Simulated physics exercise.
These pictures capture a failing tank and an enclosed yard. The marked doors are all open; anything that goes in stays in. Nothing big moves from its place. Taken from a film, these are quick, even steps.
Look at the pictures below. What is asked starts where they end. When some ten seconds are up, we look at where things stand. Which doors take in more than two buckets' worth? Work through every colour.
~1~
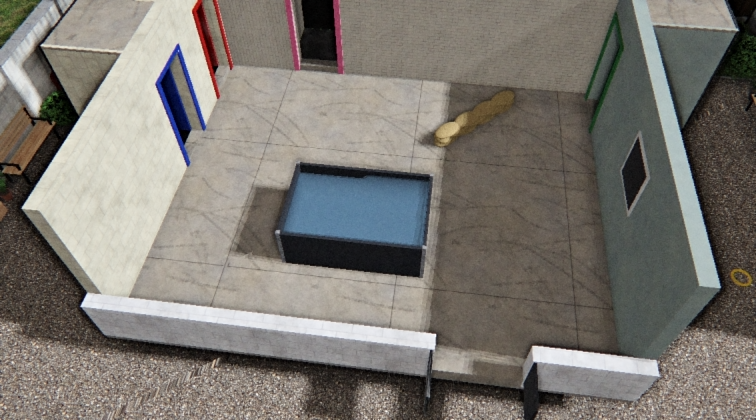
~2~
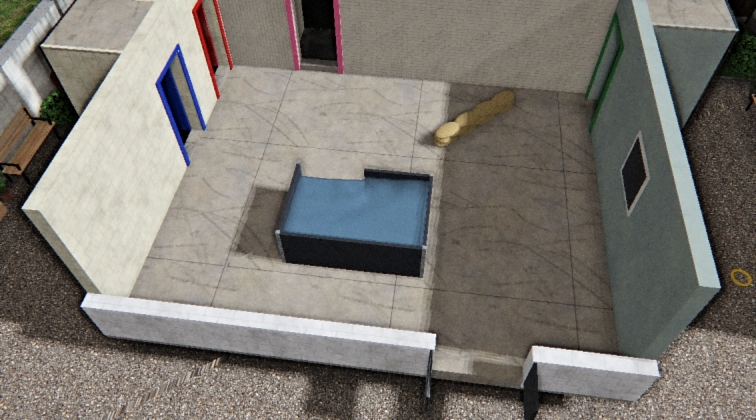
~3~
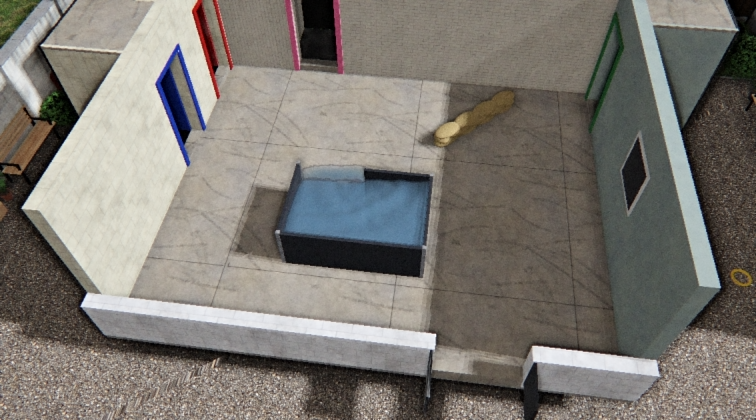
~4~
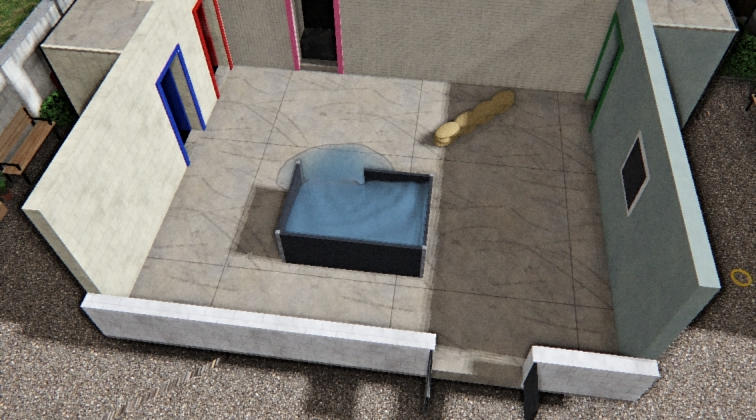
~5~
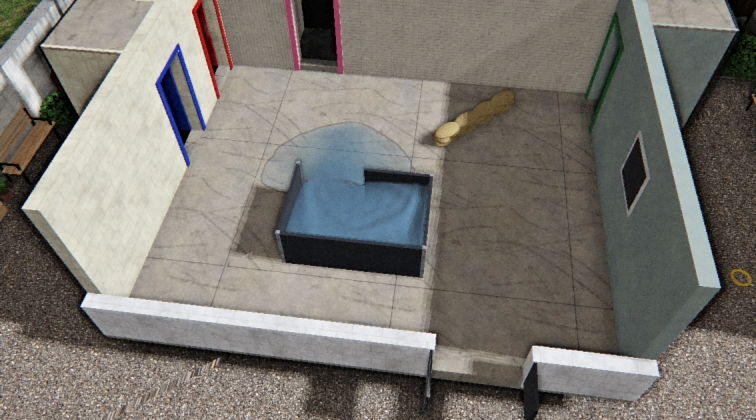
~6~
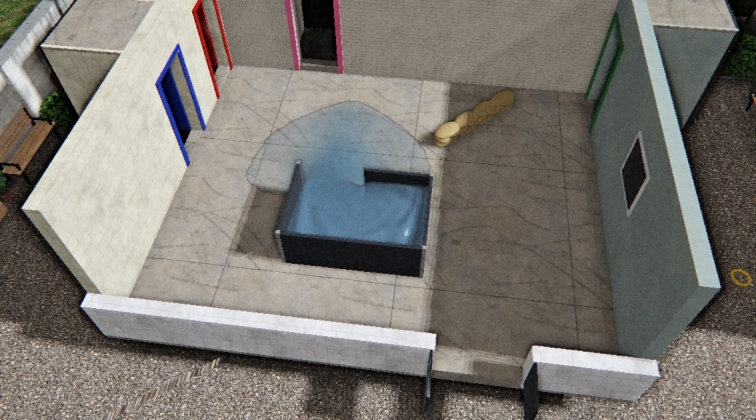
The red door does; the pink door does; the blue door does; the green door does.
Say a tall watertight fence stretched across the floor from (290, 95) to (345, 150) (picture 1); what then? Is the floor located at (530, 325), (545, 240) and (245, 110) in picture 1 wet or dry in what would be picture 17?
Results in sequence: Bone-dry / bone-dry / swamped.
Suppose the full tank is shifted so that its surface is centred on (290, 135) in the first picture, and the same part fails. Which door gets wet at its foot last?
The door marked green.
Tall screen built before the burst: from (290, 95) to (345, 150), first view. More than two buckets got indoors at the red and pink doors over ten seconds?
Well, the red door crosses the line, while the pink door remains short.
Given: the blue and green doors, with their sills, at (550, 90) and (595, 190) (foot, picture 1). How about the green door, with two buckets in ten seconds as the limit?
The green door is spared.
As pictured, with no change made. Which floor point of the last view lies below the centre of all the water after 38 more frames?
I'd point to (348, 144).
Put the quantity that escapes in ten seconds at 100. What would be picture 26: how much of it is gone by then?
Somewhere around 50 per cent, I'd say.
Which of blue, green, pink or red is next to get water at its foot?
The one in pink.
A moment on, water covers 30 % of the floor; the red door not reached, the pink door under two buckets in, the blue door not reached, the green door not reached.
Next, water covers 35 % of the floor; the red door under two buckets in, the pink door over two buckets in, the blue door under two buckets in, the green door not reached.
Then, water covers 35 % of the floor; the red door far over two buckets in, the pink door far over two buckets in, the blue door under two buckets in, the green door under two buckets in.
Later, water covers 55 % of the floor; the red door far over two buckets in, the pink door far over two buckets in, the blue door over two buckets in, the green door far over two buckets in.
In the end, water covers 85 % of the floor; the red door far over two buckets in, the pink door far over two buckets in, the blue door over two buckets in, the green door far over two buckets in.
